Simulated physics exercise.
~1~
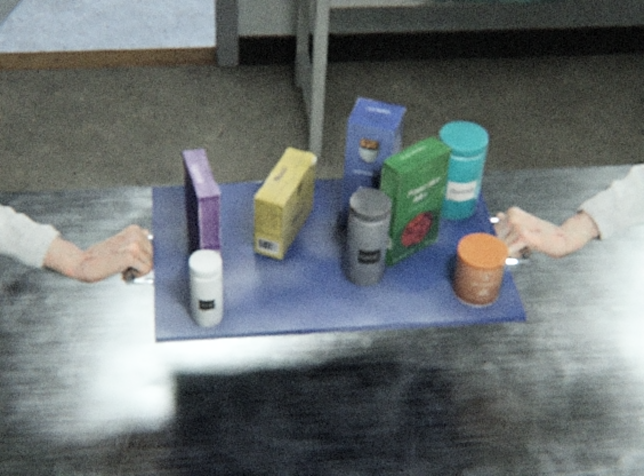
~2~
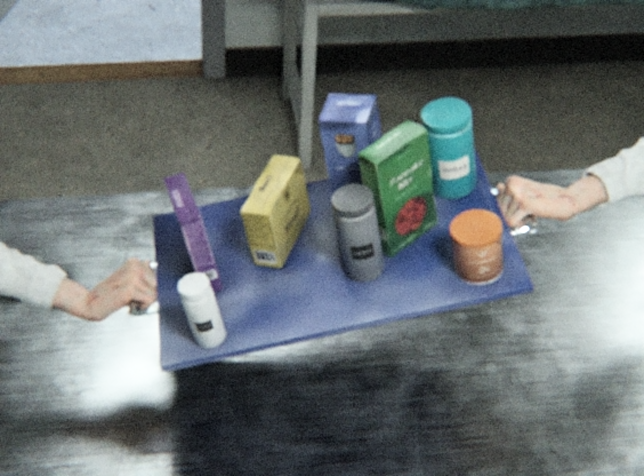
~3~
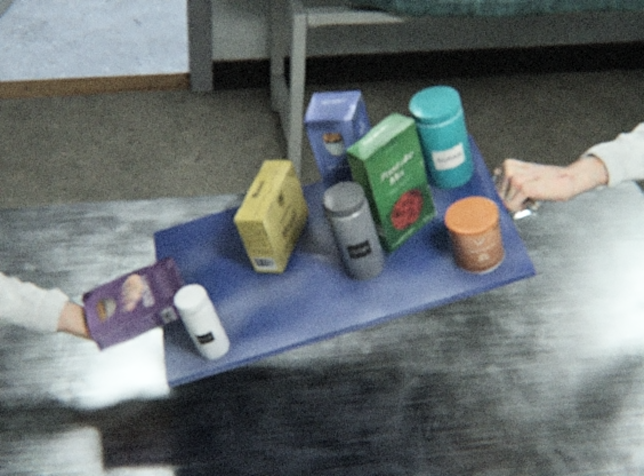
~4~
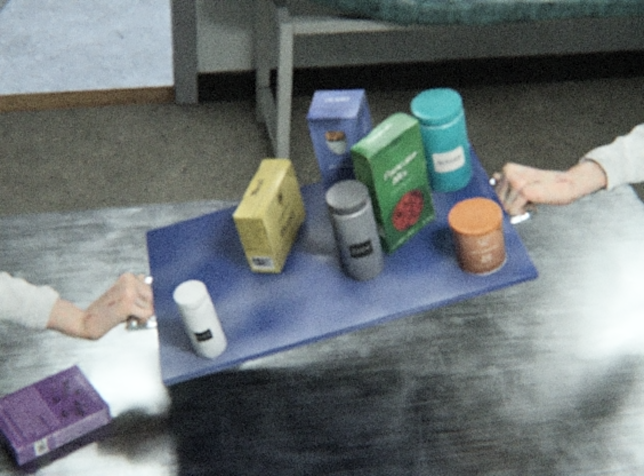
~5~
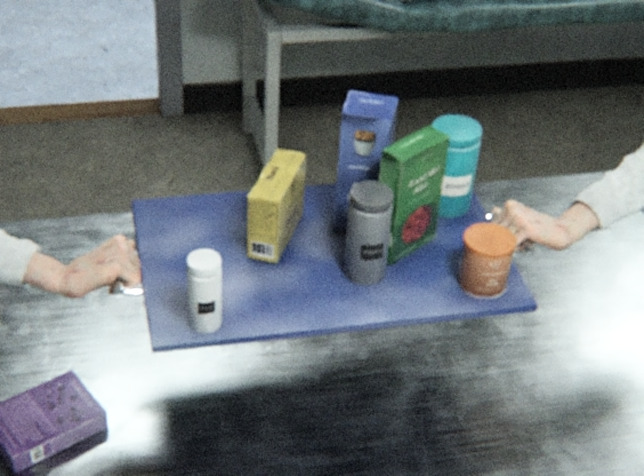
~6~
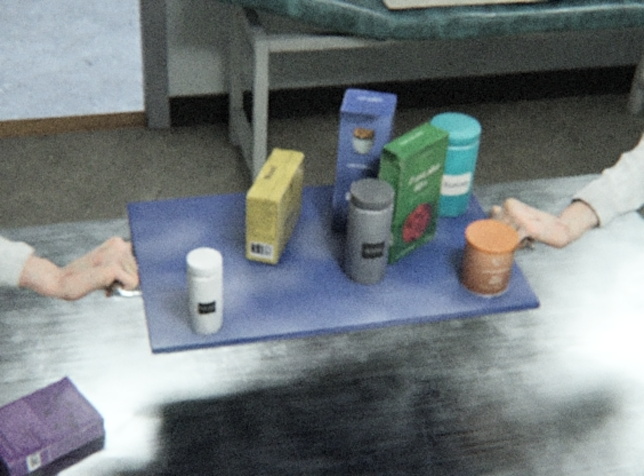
Two hands tilt a loaded blue tray left, the purple packet falls off, and they level it.
